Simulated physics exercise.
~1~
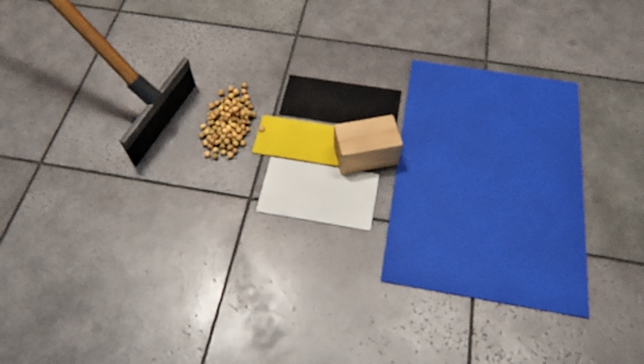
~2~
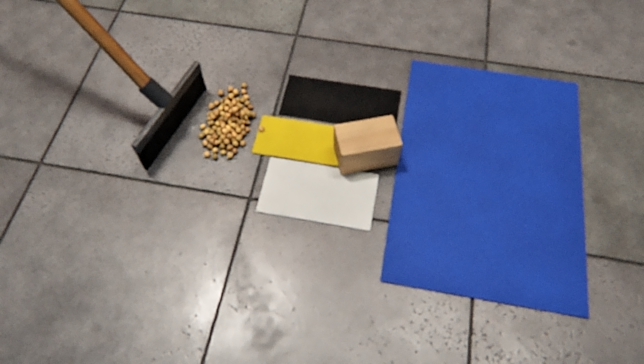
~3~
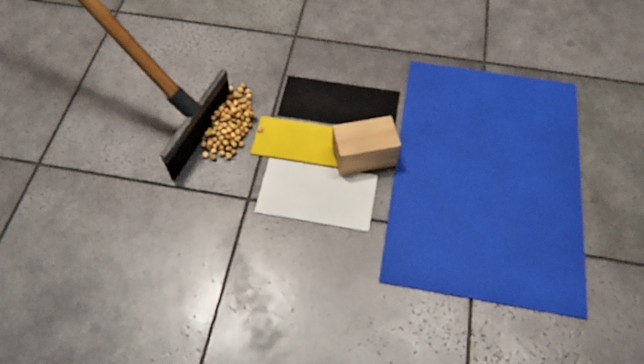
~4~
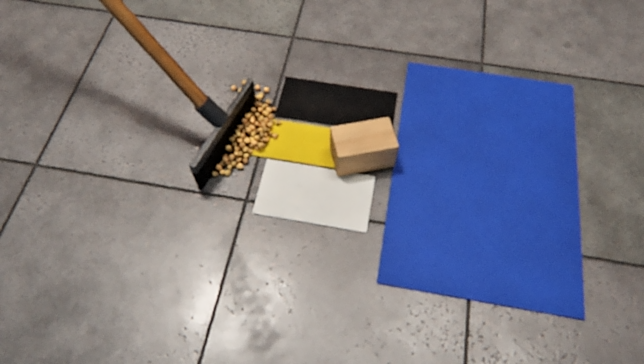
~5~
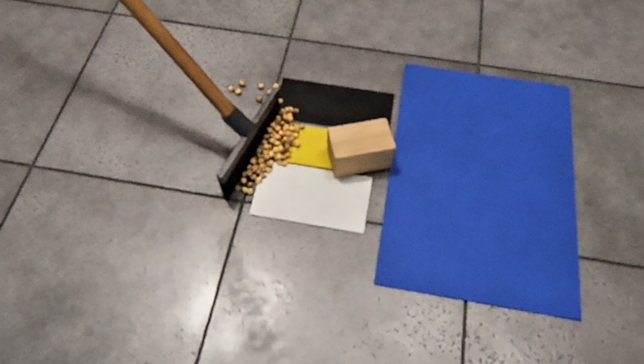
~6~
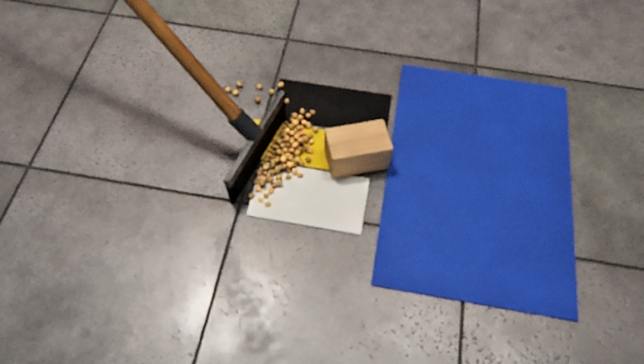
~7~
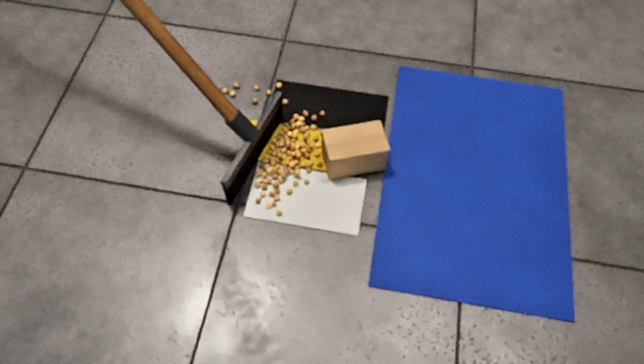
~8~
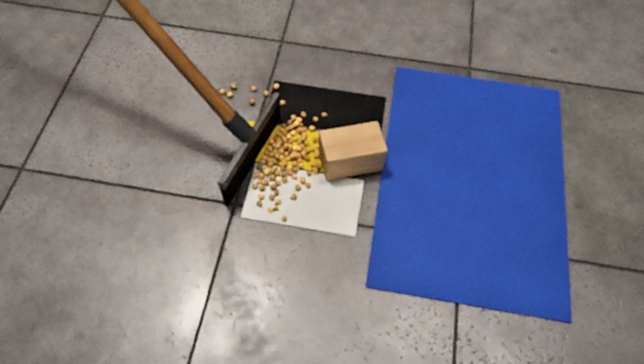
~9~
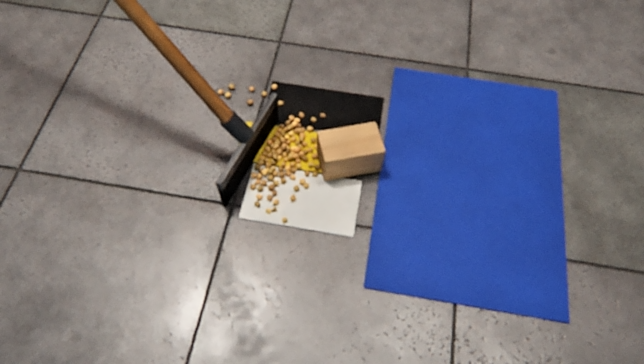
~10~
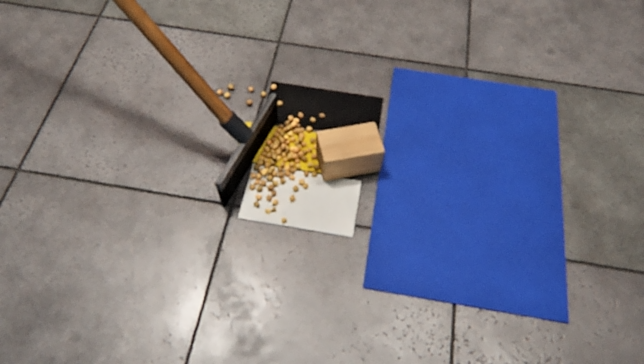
On a grey tiled floor, a black-bladed squeegee with a wooden handle stands left of a pile of dried chickpeas, with black, yellow, white and blue sheets and a wooden block to the right. The squeegee slides right, reaches the pile and pushes it onto the yellow sheet. A few chickpeas slip past the blade's far end and stay behind on the tiles. The rest spread towards the block and spill over the white sheet as the blade stops. Finally everything rests, with most chickpeas on yellow and white, a few on black, and none on blue.
